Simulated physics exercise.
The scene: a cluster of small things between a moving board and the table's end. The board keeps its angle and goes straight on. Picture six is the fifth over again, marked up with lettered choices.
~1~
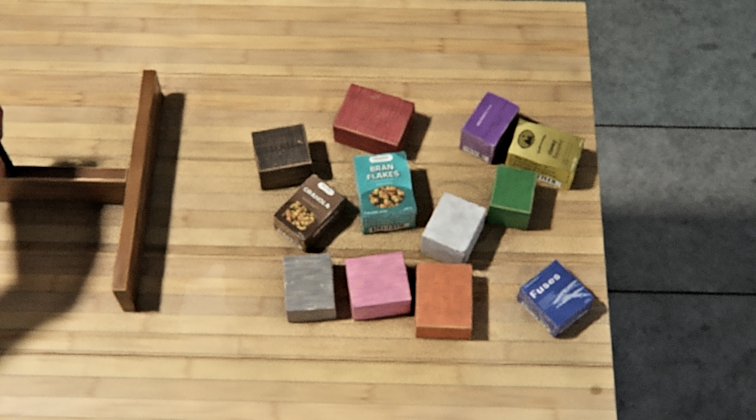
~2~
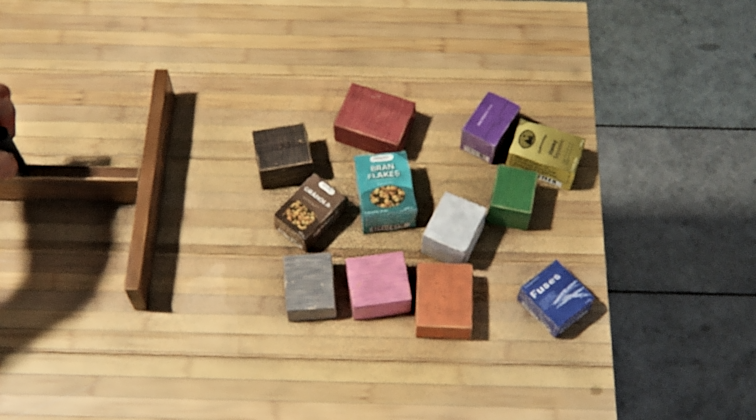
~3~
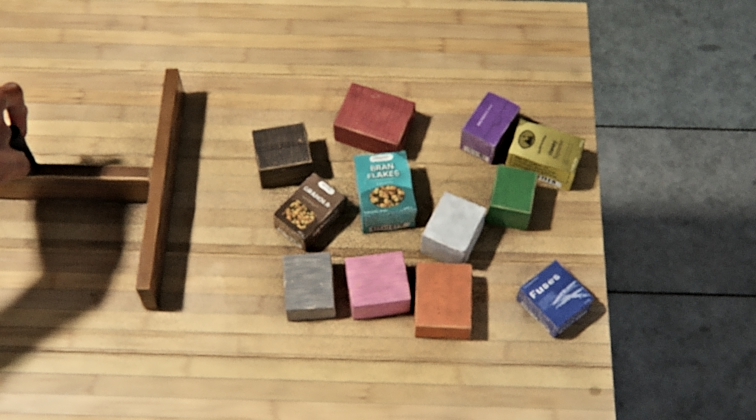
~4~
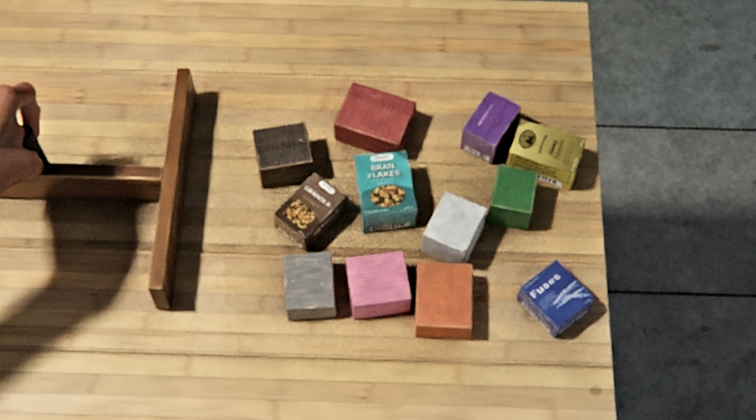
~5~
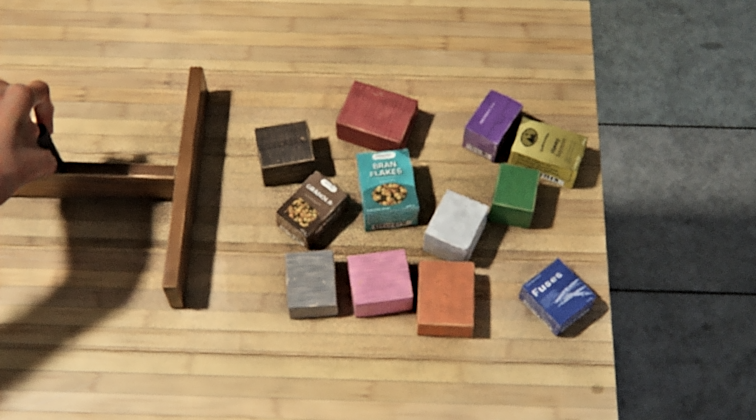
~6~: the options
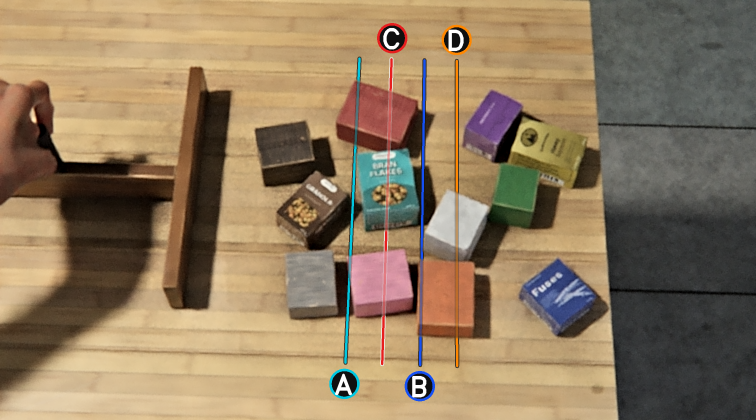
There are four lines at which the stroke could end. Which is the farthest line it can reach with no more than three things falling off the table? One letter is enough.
No fourth one falls up to D.
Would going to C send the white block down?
No.
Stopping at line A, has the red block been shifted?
Yes.
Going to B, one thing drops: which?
It is the blue box.
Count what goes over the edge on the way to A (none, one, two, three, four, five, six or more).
By then, none.
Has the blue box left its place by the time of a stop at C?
Yes.
On the marked copy, A at (353, 200); B at (423, 202); C at (387, 201); D at (457, 203).
With D. Early on, board (281, 174); black block (319, 155); brown packet (326, 212).
Further on, board (380, 177); blue box (587, 301); green block (533, 192).
At the end, board (453, 179); blue box over the edge; yellow packet (602, 148); one fallen.
As for the rest, A is within the limit but short; B is within the limit but short; C is within the limit but short.
